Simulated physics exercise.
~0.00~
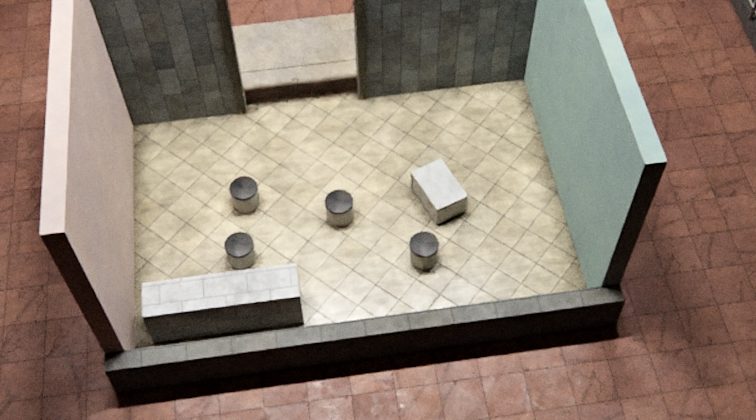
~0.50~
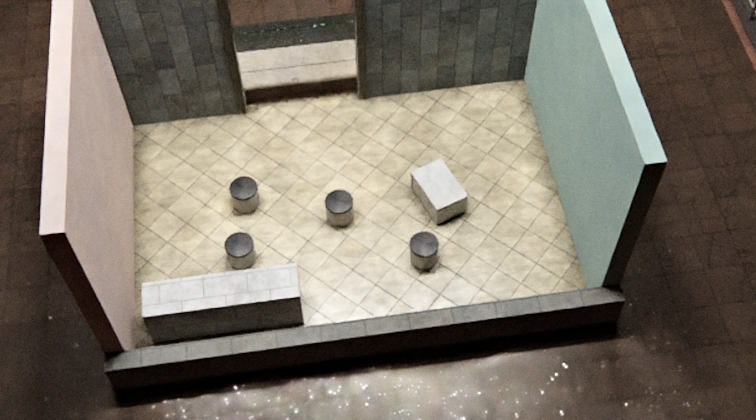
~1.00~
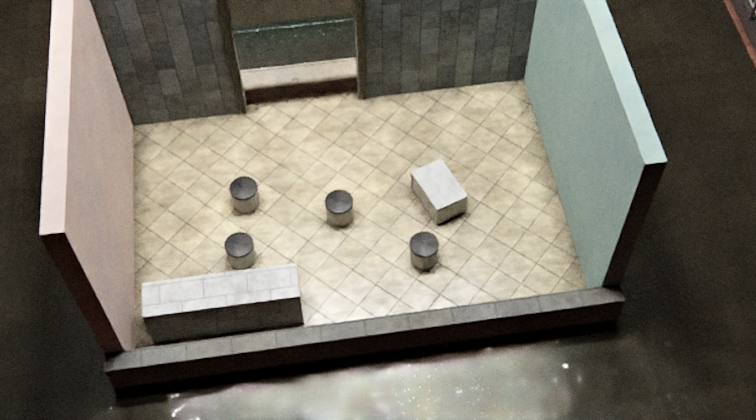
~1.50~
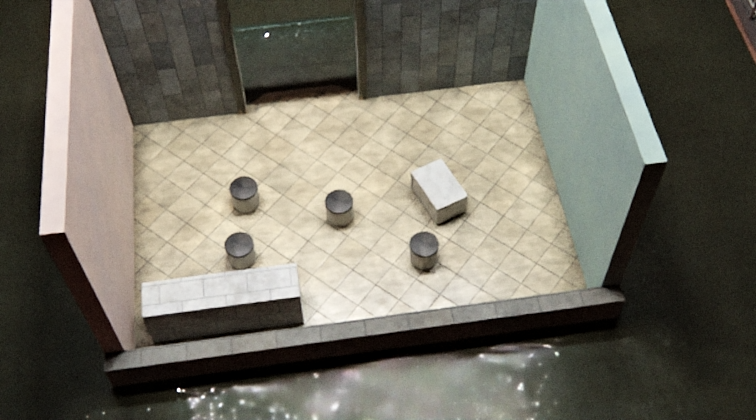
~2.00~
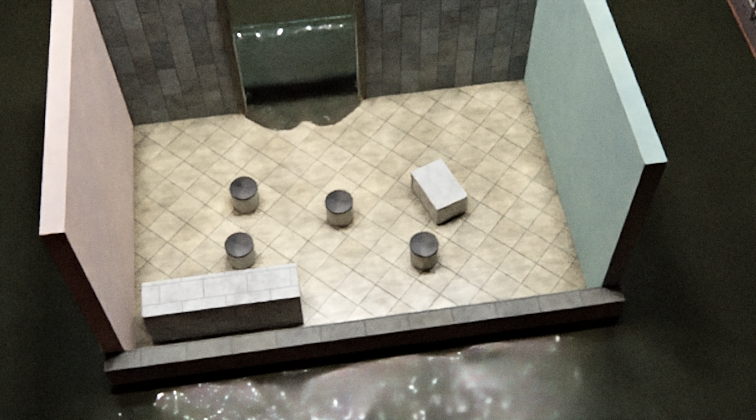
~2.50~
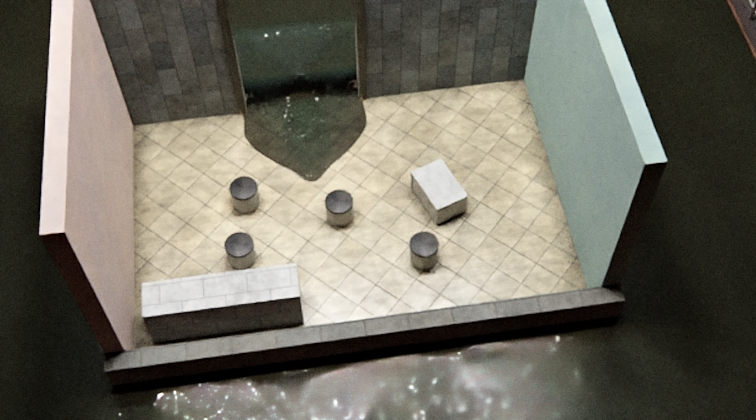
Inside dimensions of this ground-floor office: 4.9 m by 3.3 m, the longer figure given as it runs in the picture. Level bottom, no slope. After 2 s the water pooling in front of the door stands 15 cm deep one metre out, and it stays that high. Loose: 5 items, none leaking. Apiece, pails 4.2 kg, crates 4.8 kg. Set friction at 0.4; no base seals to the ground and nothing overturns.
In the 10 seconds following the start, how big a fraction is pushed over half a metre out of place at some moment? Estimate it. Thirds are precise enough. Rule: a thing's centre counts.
I'd put it at two thirds or more.
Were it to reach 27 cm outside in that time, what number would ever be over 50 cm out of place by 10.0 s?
Result: 5.
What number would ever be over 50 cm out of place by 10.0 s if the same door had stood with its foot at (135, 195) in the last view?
Then it comes to 4.
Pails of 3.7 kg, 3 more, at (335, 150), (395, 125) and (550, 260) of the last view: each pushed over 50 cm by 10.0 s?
Note, in order of listing: Crosses the threshold, stays below the threshold, crosses the threshold.
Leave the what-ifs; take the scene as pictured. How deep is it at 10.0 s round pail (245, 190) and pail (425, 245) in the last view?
5 and 10 cm.
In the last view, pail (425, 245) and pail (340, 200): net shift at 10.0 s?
150 cm and 250 cm respectively.
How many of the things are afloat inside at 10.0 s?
The number is 5.
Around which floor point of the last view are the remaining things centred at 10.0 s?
Roughly at (384, 201).
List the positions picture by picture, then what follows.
In the first frame, a pail at (243, 188), on the bottom; a crate at (439, 184), on the bottom; 0.0 m2 under water; 0 of 5 have shifted.
In the second frame, a pail at (243, 188), on the bottom; a crate at (439, 184) rests on the ground; water covers 0.0 m2; 0 of 5 have shifted.
In the third frame, a pail at (243, 188), on the bottom; a crate at (439, 184), on the bottom; water covers 0.0 m2; 0 of 5 have shifted.
In the fourth frame, a pail at (243, 188), on the bottom; a crate at (439, 184) rests on the ground; water covers 0.0 m2; 0 of 5 have shifted.
In the fifth frame, a pail at (243, 188), on the bottom; a crate at (439, 184), on the bottom; 0.3 m2 under water; 0 of 5 have shifted.
In the sixth frame, a pail at (243, 188), on the bottom; a crate at (439, 184), on the bottom; water covers 1.2 m2; 0 of 5 have shifted.
After 3.5 s 0 of 5 are over 50 cm from their spots; 0 afloat.
After 4.5 s 2 of 5 are over 50 cm from their spots; 0 afloat.
After 7.0 s 5 of 5 are over 50 cm from their spots; 3 afloat.
After 10.0 s 5 of 5 are over 50 cm from their spots, and 5 have been at some point; 5 afloat.
